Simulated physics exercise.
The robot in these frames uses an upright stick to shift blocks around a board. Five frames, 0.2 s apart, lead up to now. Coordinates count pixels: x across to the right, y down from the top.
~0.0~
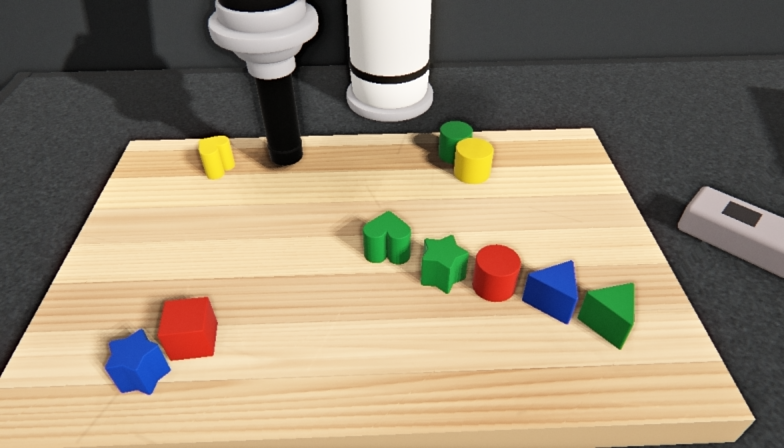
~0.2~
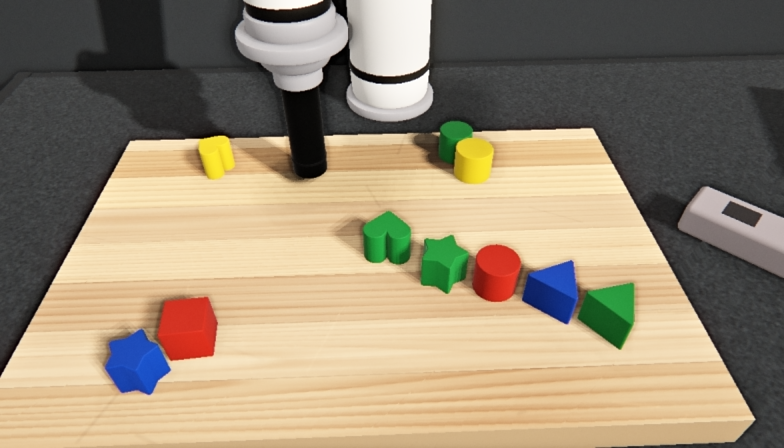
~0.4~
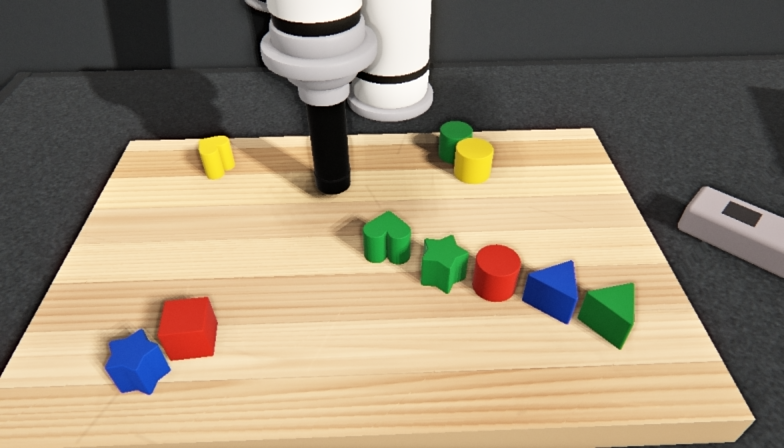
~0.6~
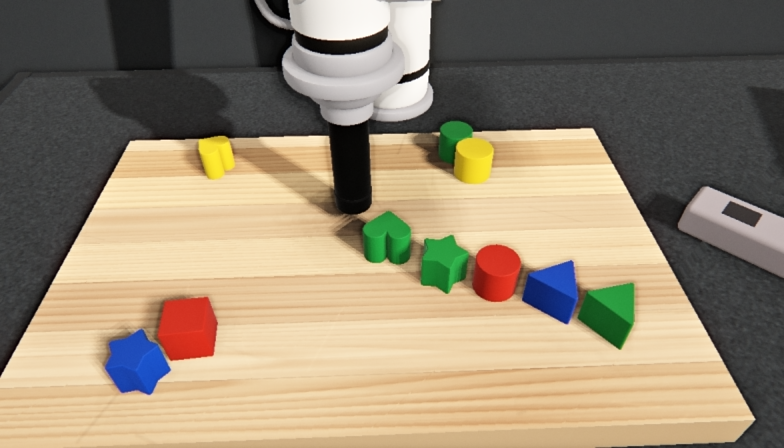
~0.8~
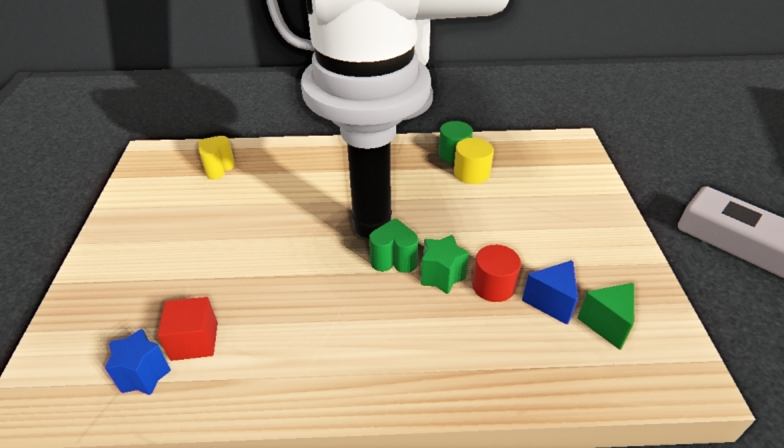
On a wooden board, a robot's black stick moving diagonally down and right among coloured blocks, nudging a green heart-shaped block slightly.
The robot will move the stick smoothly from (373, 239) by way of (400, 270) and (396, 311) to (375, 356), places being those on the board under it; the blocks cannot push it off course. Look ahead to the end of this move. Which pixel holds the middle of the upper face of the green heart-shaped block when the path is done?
For the centre of its top, I'd go with (437, 297).
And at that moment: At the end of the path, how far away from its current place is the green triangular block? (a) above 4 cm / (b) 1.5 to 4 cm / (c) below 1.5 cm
(c)
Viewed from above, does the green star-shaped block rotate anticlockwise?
Yes, that is what happens.
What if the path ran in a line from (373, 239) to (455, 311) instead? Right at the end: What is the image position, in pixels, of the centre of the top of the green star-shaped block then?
Its top middle: (497, 276).
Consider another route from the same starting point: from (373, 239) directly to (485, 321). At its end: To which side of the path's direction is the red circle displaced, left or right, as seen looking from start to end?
Heads left.
On the path given first. One third of the way, stick (400, 258); green heart-shaped block (421, 269); green star-shaped block (456, 255), turned 35° anticlockwise.
Two thirds of the way, stick (395, 299); green heart-shaped block (437, 296), turned 25° anticlockwise; green star-shaped block (456, 255), turned 35° anticlockwise.
At the end, stick (375, 344); green heart-shaped block (437, 297), turned 25° anticlockwise; green star-shaped block (456, 255), turned 35° anticlockwise; red circle unmoved; green triangular block unmoved.
